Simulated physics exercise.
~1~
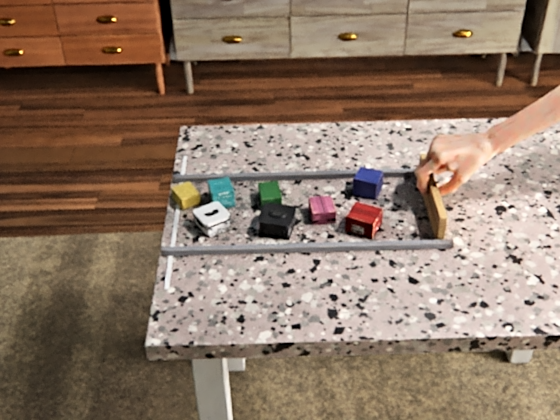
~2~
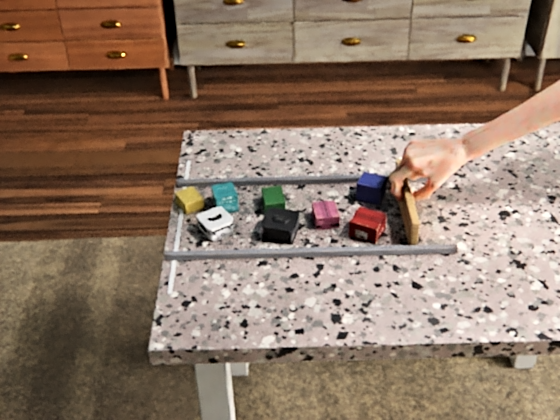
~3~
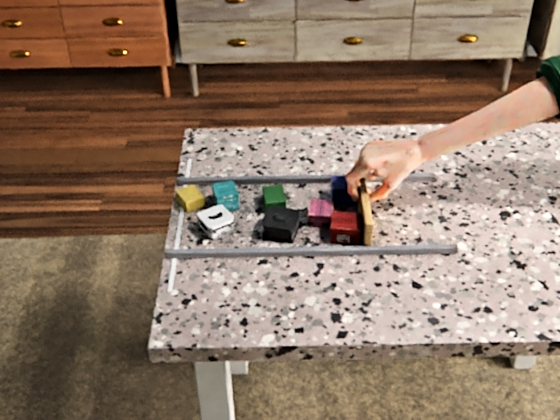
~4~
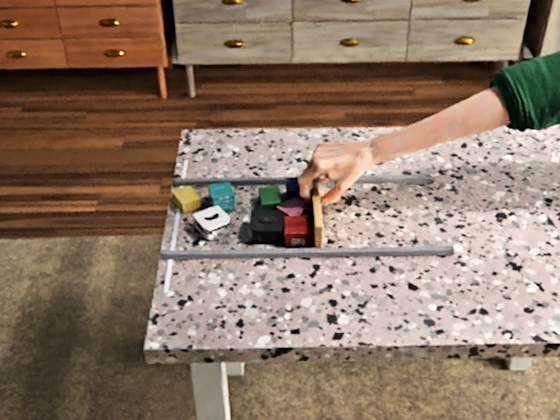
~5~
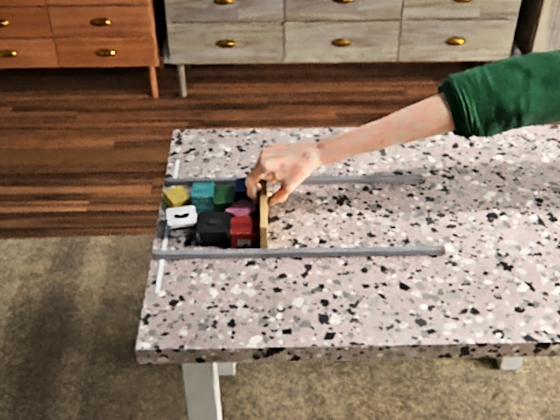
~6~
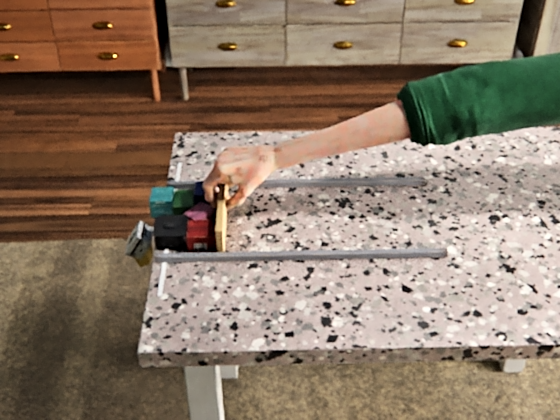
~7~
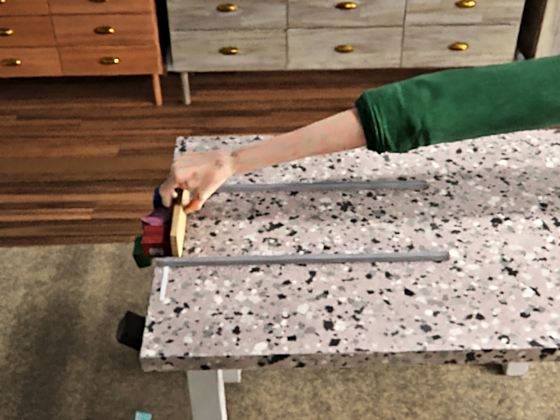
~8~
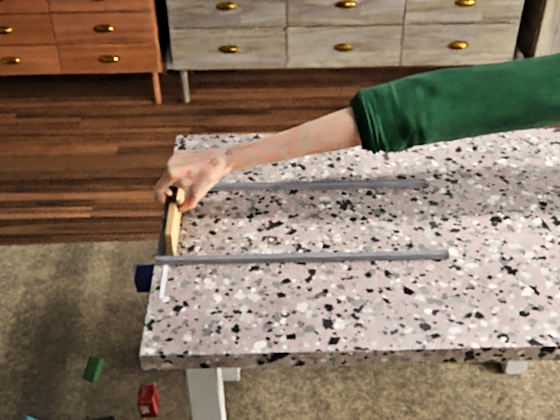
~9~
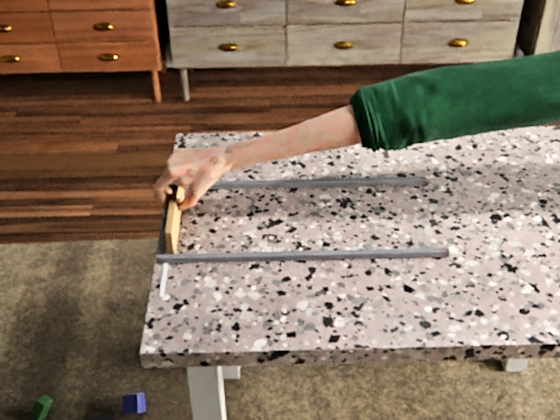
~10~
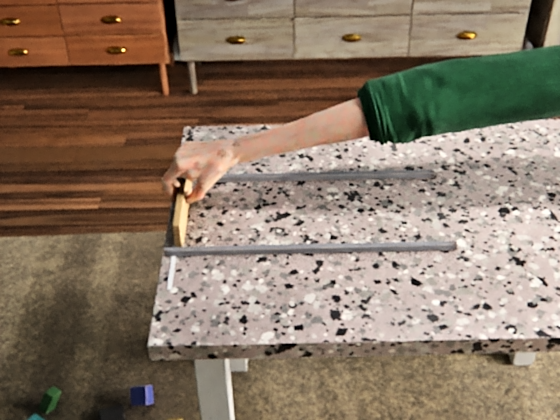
The video shows a hand pushing an upright wooden board leftward between two rails on a speckled table, gathering small colourful boxes and blocks and sweeping them over the left edge, until the board stops near the white tape with the tabletop cleared and some pieces visible on the floor.
